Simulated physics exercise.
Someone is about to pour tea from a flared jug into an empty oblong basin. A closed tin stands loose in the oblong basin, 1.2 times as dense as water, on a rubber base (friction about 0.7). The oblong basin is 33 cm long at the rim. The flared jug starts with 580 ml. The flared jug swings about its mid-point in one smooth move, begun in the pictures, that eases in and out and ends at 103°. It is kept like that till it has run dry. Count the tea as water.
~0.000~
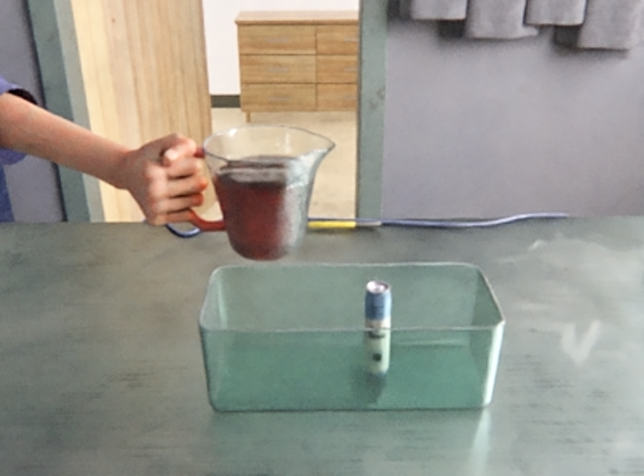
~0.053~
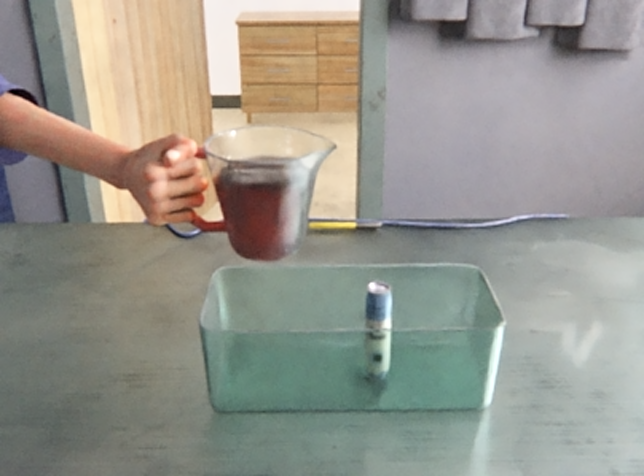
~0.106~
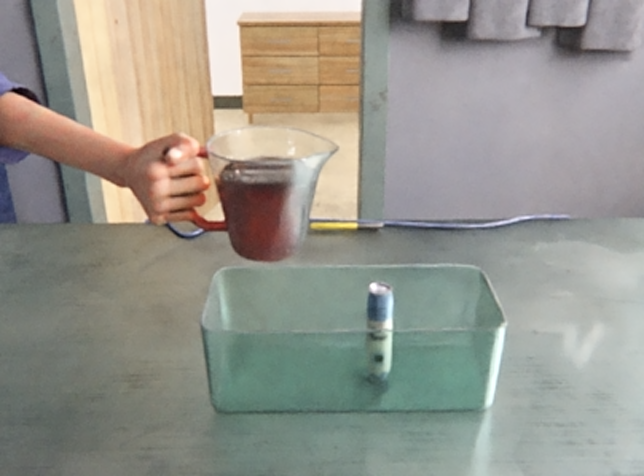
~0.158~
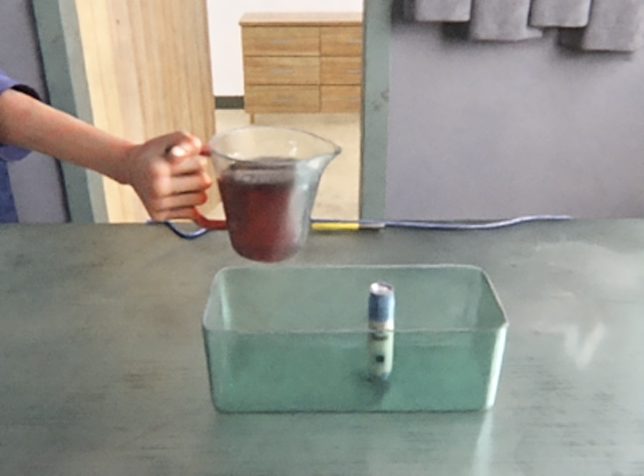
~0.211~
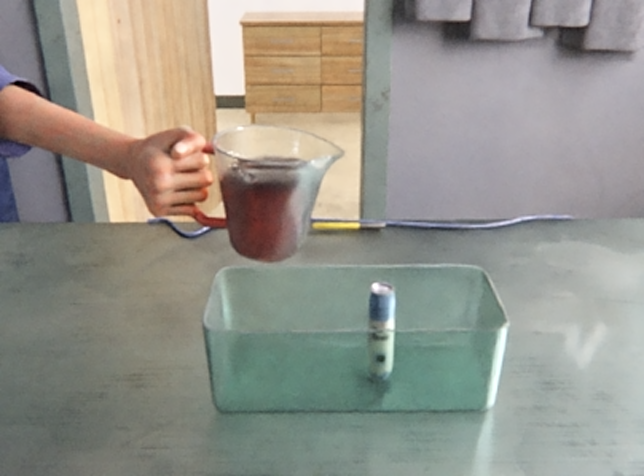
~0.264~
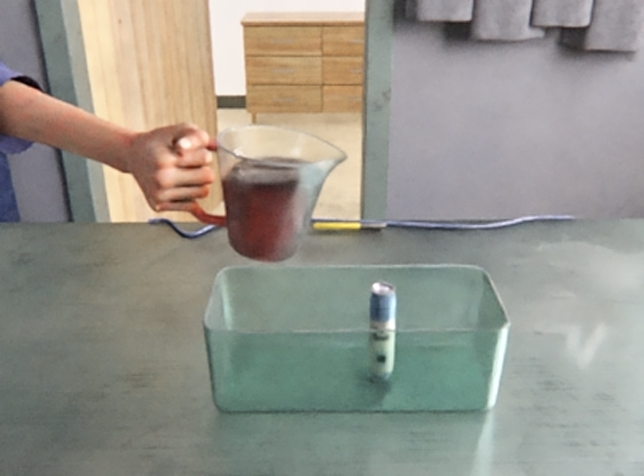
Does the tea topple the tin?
The tin falls.
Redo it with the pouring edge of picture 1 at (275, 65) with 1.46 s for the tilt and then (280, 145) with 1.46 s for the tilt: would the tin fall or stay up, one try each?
First it goes over; then it keeps standing.
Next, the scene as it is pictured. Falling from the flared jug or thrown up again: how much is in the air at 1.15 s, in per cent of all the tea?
Some 16 per cent.
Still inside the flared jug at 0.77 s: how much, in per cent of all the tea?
About 86 per cent.
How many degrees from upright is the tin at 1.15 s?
Near 0° from upright.
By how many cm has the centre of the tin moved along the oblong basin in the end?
Some 6.5 cm.
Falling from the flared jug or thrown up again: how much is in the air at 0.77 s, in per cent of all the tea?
Near 12 in a hundred.
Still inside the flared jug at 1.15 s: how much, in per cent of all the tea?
Near 26 in a hundred.
By 0.77 s the tilt is 56° and 87 per cent is still to pour; the tin stands where it began.
By 1.15 s the tilt is 92° and 26 per cent is still to pour; the tin stands where it began.
By 1.54 s the tilt is 103° and 0 per cent is still to pour; the tin lies on its side.
By 1.96 s the tilt is 103° and 0 per cent is still to pour; the tin lies on its side.
At rest the tin lies on its side.
